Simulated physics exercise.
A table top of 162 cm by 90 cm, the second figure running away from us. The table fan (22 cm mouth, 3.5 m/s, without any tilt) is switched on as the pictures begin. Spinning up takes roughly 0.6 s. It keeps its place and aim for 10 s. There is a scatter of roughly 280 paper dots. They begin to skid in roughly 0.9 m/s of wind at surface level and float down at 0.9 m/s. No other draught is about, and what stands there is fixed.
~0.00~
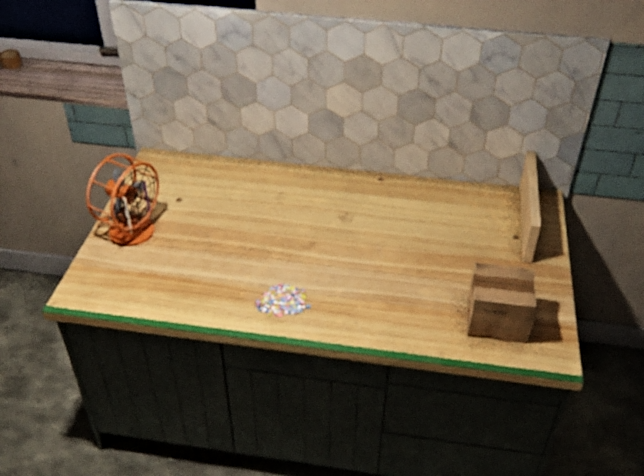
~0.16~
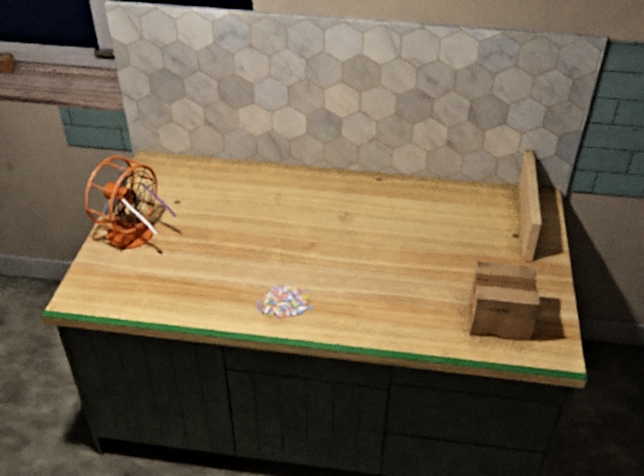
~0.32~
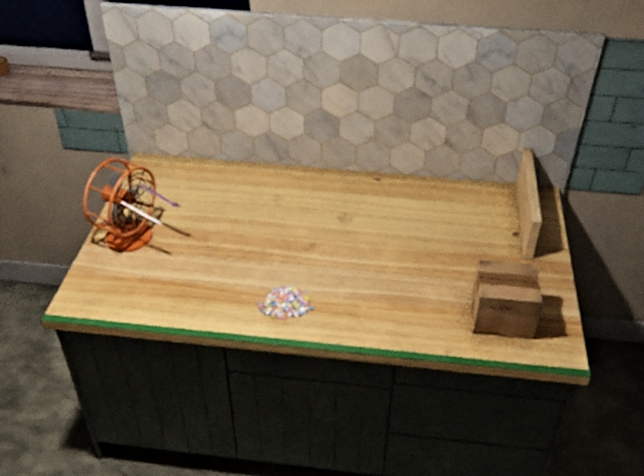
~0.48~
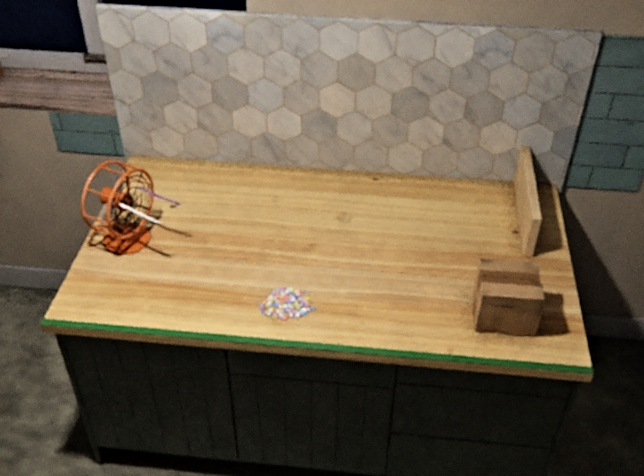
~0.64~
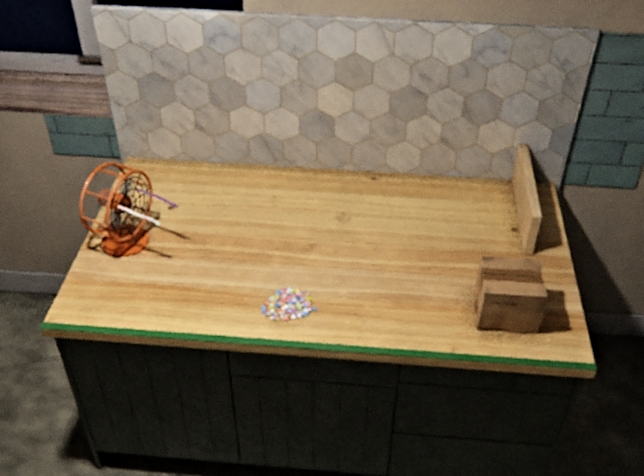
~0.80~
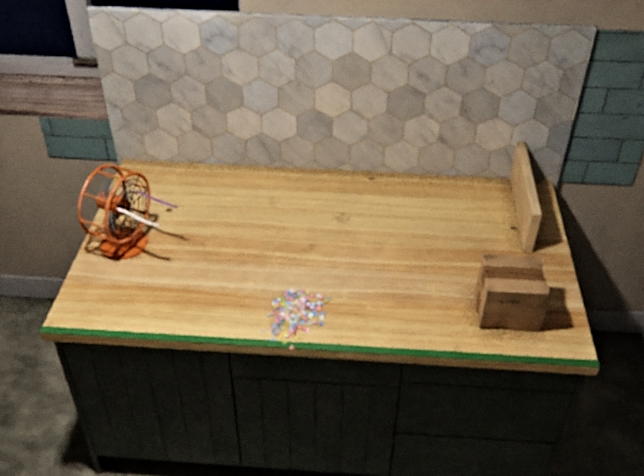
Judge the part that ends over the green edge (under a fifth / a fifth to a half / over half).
By then over half are over the green edge.
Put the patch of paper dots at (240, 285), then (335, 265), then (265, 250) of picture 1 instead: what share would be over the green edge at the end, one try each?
In that order: 100 %, 0 %, 0 %.
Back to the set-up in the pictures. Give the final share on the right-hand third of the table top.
About 1 %.
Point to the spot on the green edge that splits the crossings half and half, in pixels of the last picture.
Around (376, 354).
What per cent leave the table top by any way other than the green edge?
Near 1 %.
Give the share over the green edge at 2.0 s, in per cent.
Some 100 per cent.
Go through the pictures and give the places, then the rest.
The middle of the paper dots is near (282, 302), none has stirred yet and the mouth of the table fan is at (124, 192), in the first picture.
The middle of the paper dots is near (284, 303), none has stirred yet and the green edge is centred on (304, 347), in the second picture.
The middle of the paper dots is near (285, 304), none has stirred yet, the top of a box is at (510, 280) and the top of a board is at (532, 182), in the third picture.
The middle of the paper dots is near (286, 305) and none has stirred yet, in the fourth picture.
The middle of the paper dots is near (288, 305) and about 1 % have left their places, in the fifth picture.
The middle of the paper dots is near (295, 310), the farthest in sight from the table fan is at (321, 324) and about 55 % have left their places, in the sixth picture.
After 2.0 s the count stands so, 98 % are over the green edge.
After 3.2 s the count stands so, 99 % are over the green edge.
After 5.5 s the count stands so, 99 % are over the green edge.
After 10.0 s, at the end, 99 % are over the green edge.
